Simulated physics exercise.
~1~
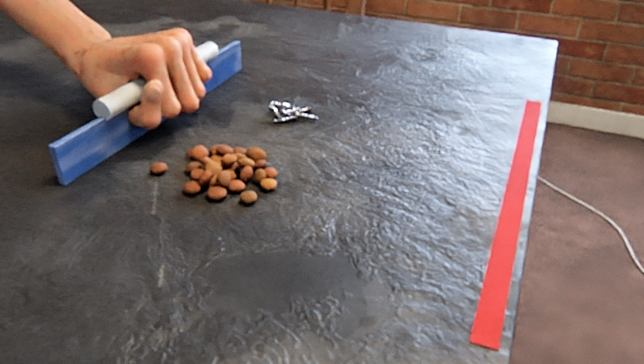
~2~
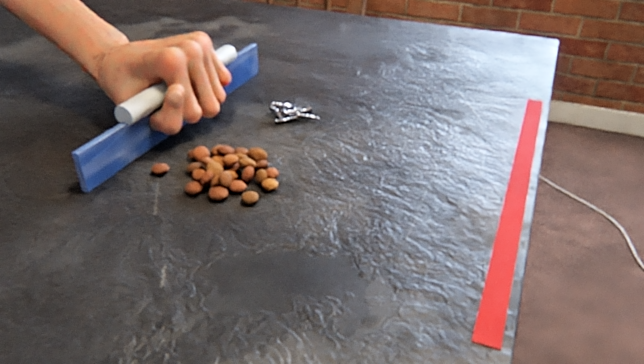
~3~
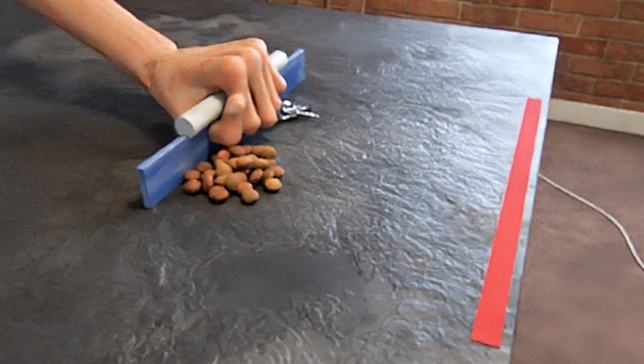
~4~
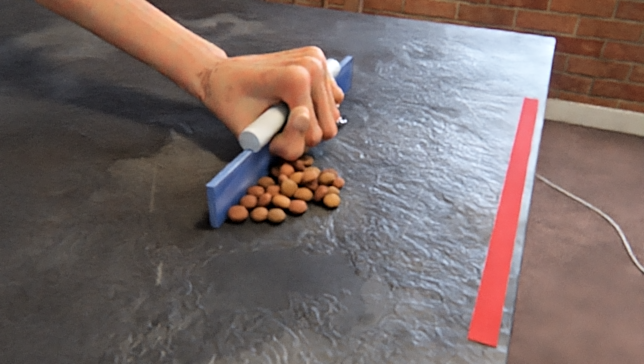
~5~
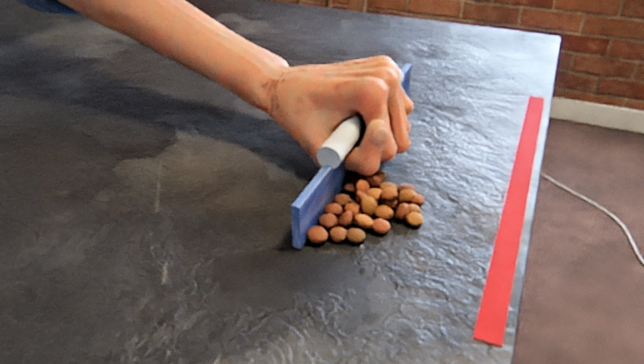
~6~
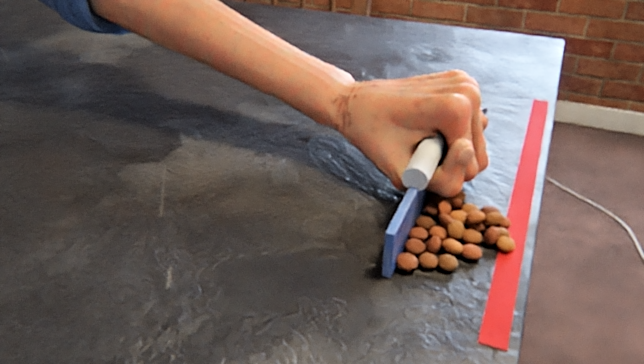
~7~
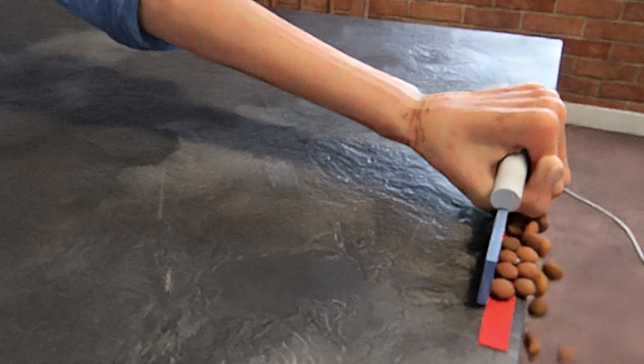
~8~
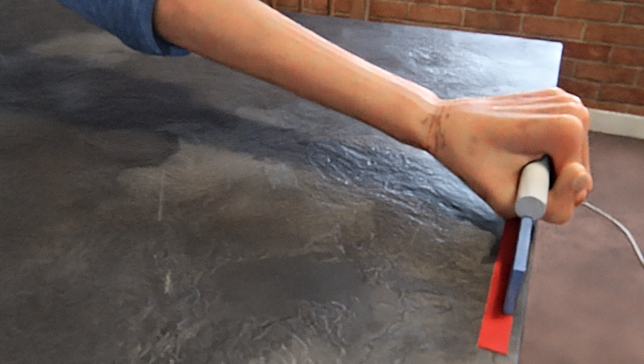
A hand grips the pale round handle of a blue scraper at the left of a dark, rough-surfaced table, seen from above at a slight angle, with a brick wall behind. A loose pile of brown, nut-like pieces lies nearby, a small silvery cluster sits just beyond it, and red tape runs near the right edge. The scraper slides right, gathers the brown pieces, then reaches the silvery cluster, which becomes hidden behind the hand. At the tape, brown pieces spill over the edge. Finally the scraper rests on the tape, with no brown pieces left in view on the table.
